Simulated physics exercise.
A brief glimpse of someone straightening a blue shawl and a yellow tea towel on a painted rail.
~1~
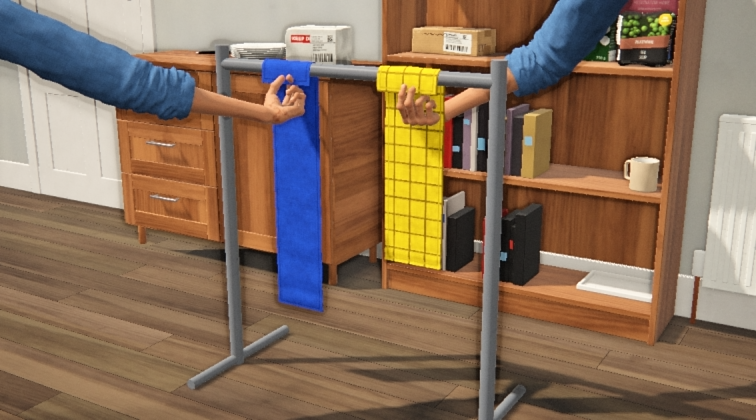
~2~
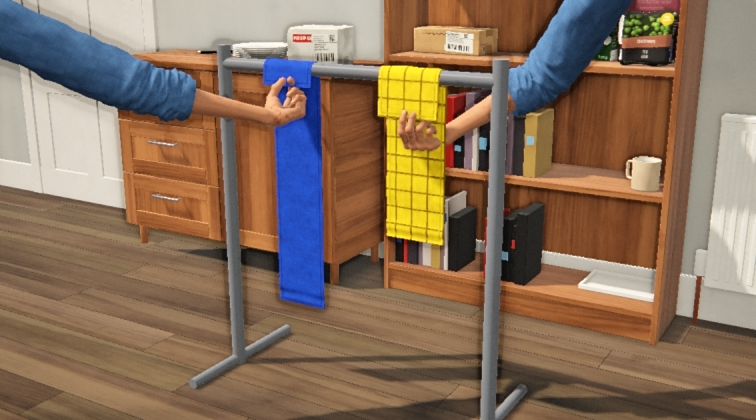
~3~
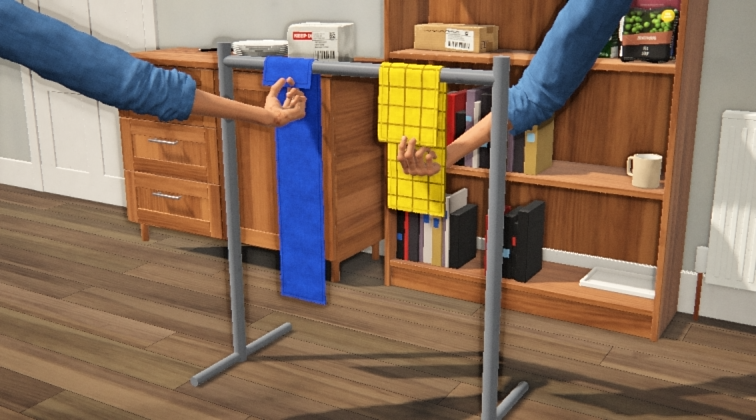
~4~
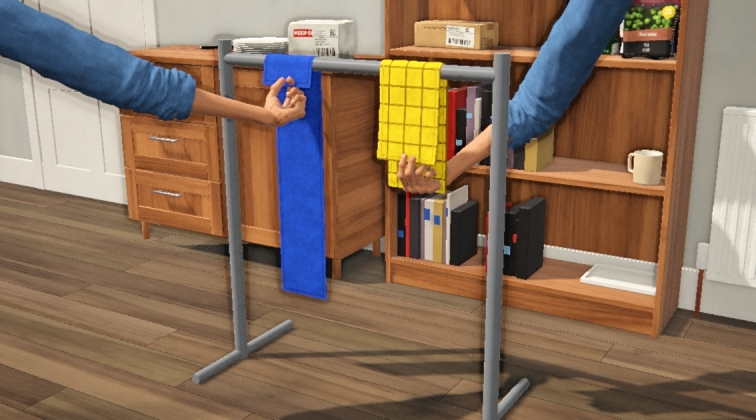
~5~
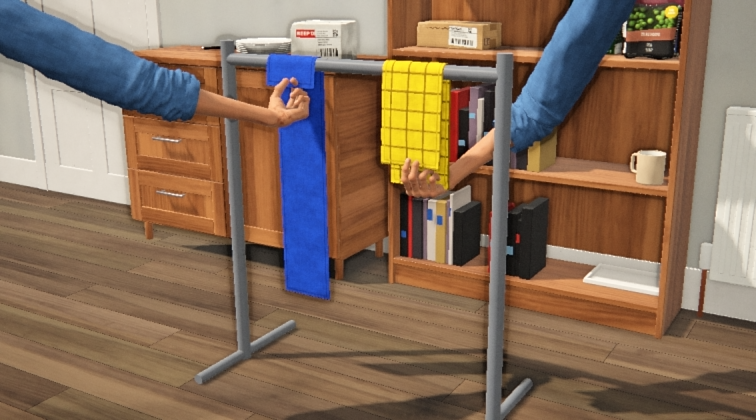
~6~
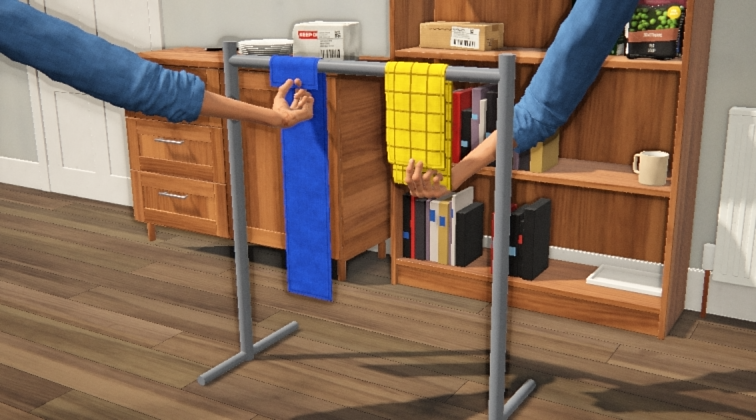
The clip shows two blue-sleeved arms at a grey rail, the left hand holding a blue cloth nearly still while the right hand pulls the short front of a yellow checked cloth down, its back rising, until they nearly match.
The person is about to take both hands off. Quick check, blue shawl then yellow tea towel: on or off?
Blue shawl: Off; yellow tea towel: On.
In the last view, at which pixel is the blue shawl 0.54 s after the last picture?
At that time you'd find it at (311, 323).
Then, 0.54 s on from there, shawl clear of the rail and dropping near (311, 324); tea towel as it was left.
Then, 0.88 s on from there, shawl in a heap on the floor near (309, 372); tea towel as it was left.
In the end, shawl in a heap on the floor near (309, 372); tea towel as it was left. The blue shawl slips to the floor and the yellow tea towel keeps its place.
